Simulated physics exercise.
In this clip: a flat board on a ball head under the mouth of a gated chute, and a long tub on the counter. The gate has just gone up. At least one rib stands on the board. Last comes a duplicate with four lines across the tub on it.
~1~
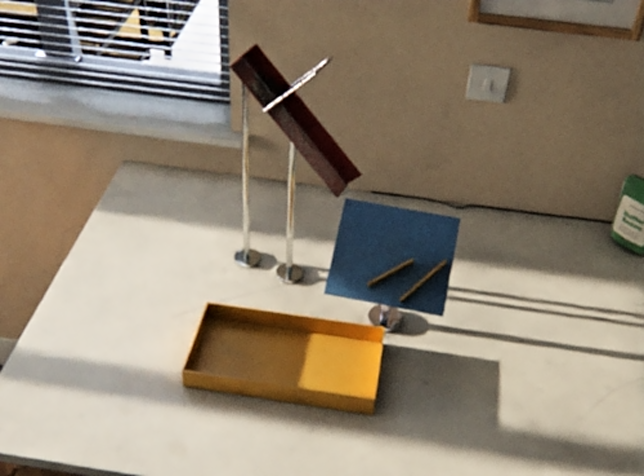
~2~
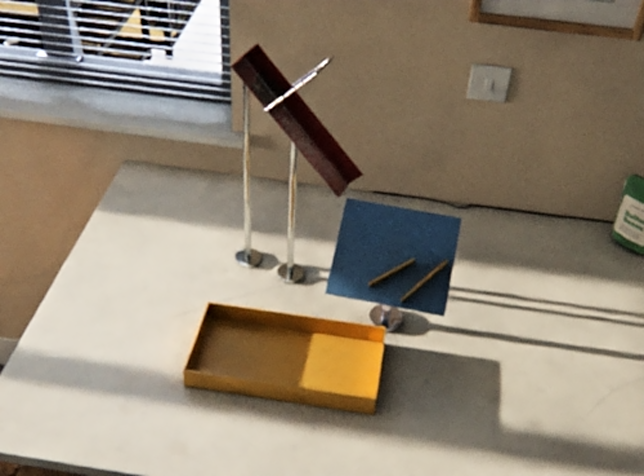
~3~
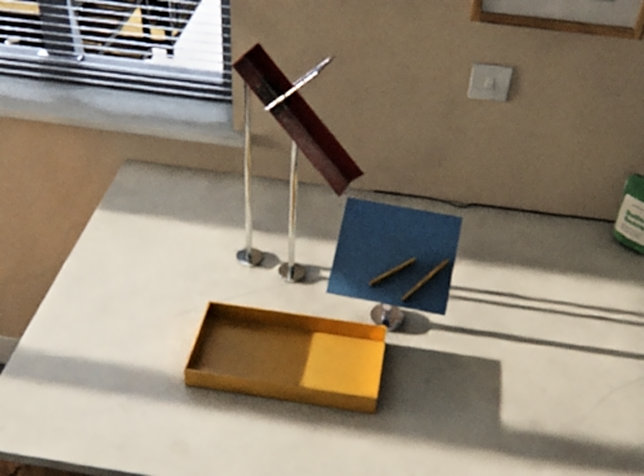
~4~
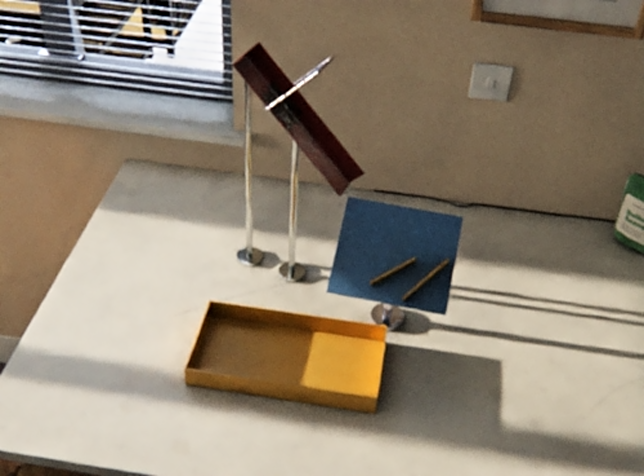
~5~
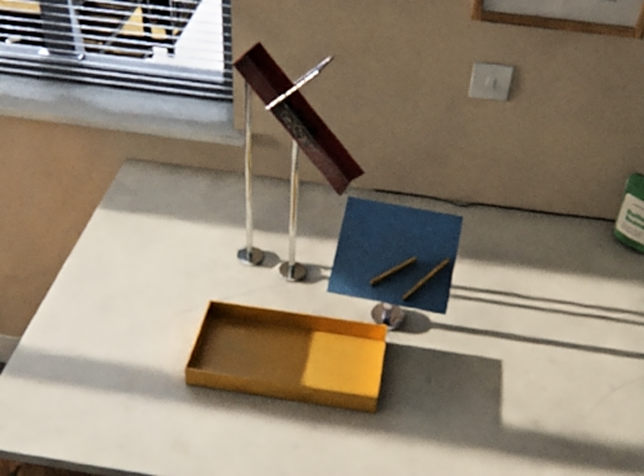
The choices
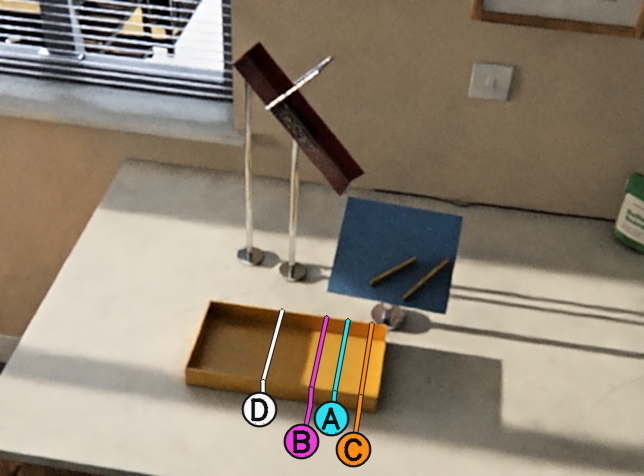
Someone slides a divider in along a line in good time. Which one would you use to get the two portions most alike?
Choose A.
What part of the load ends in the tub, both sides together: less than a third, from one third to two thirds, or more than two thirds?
About that: More than two thirds.
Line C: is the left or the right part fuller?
The left side.
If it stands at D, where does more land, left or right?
The right side.
On the marked copy, line A crosses the front rim at (334, 391); line B crosses the front rim at (311, 387); line C crosses the front rim at (360, 395); line D crosses the front rim at (263, 380).
For line A, of what is caught, roughly two thirds on the left of the divider, roughly a third on the right.
For line B, of what is caught, about a tenth on the left of the divider, almost all on the right.
For line C, of what is caught, the larger part on the left of the divider, roughly a quarter on the right.
For line D, of what is caught, not one piece on the left of the divider, every piece on the right.
